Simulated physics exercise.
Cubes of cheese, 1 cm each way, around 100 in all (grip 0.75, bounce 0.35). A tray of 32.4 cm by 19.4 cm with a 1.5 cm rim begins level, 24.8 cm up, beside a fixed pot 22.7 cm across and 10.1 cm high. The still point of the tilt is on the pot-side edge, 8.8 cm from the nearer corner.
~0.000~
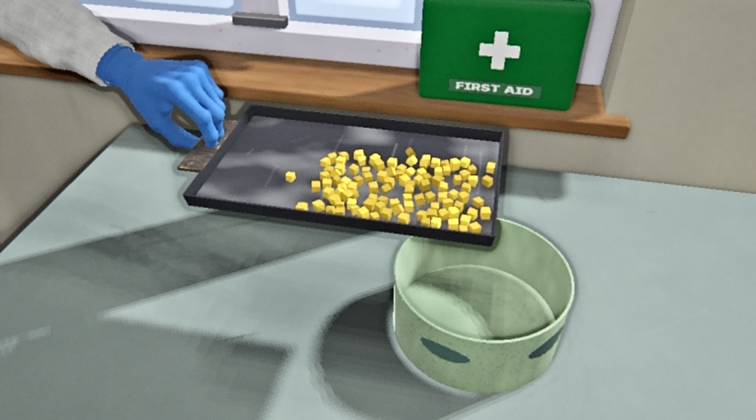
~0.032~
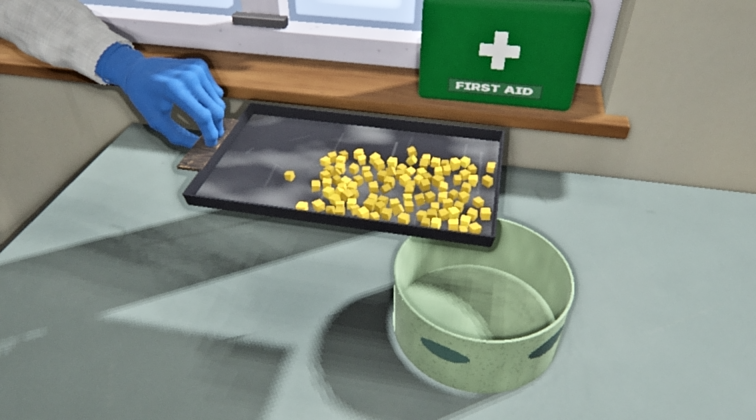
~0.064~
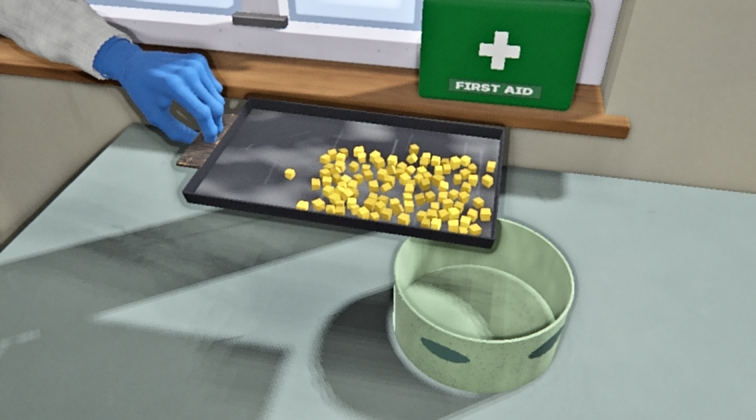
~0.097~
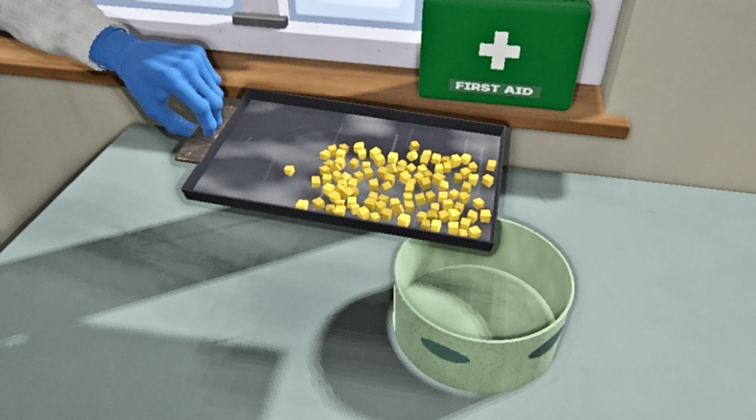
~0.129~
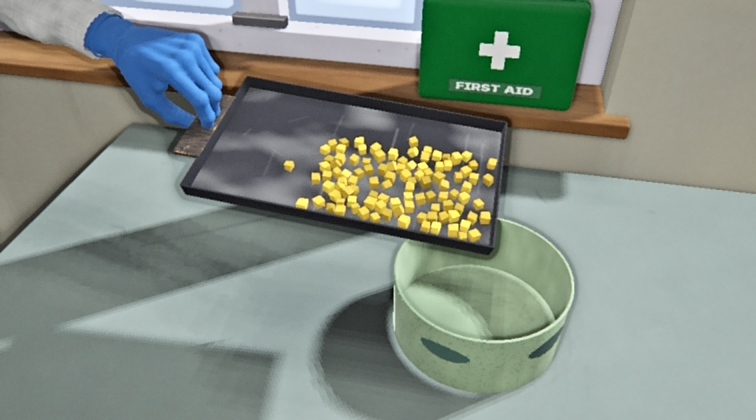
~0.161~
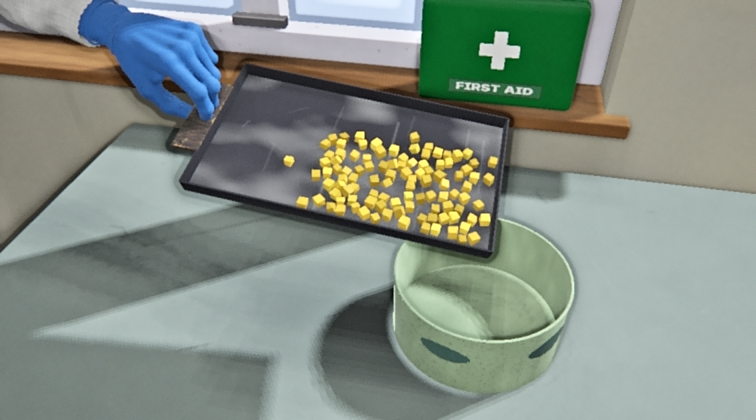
A dark tray scattered with small yellow cubes starts out level above a grey-green worktop, a blue-gloved hand at its left end and a pale green pot below its right. It tilts slowly, then faster, its front right corner dipping lowest, while the cubes stay nearly in place on it.
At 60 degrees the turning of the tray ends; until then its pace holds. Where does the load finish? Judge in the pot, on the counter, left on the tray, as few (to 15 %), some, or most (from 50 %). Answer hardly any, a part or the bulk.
In the pot: Hardly any; on the counter: A part; left on the tray: The bulk.
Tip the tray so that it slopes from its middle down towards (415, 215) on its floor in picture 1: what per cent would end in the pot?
About 5 per cent.
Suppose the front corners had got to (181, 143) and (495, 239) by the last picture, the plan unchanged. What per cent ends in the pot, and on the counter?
Pot 25, counter 25.
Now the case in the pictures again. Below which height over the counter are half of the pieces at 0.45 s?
About 26 cm.
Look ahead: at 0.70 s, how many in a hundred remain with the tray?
Roughly 85 per cent.
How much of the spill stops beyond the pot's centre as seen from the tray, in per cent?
Roughly 70 per cent.
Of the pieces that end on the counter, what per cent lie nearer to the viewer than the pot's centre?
About 100 per cent.
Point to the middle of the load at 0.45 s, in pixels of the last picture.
Near (418, 205).
After 0.34 s, tilt 39 degrees; the tray holds 100 %, the pot 0 %.
Then, at 0.45 s, tilt 54 degrees; the tray holds 100 %, the pot 0 %.
After 0.70 s, tilt 60 degrees; the tray holds 85 %, the pot 0 %.
By 2.0 s all is still; pot 0 %, counter 25 %, tray 75 %.
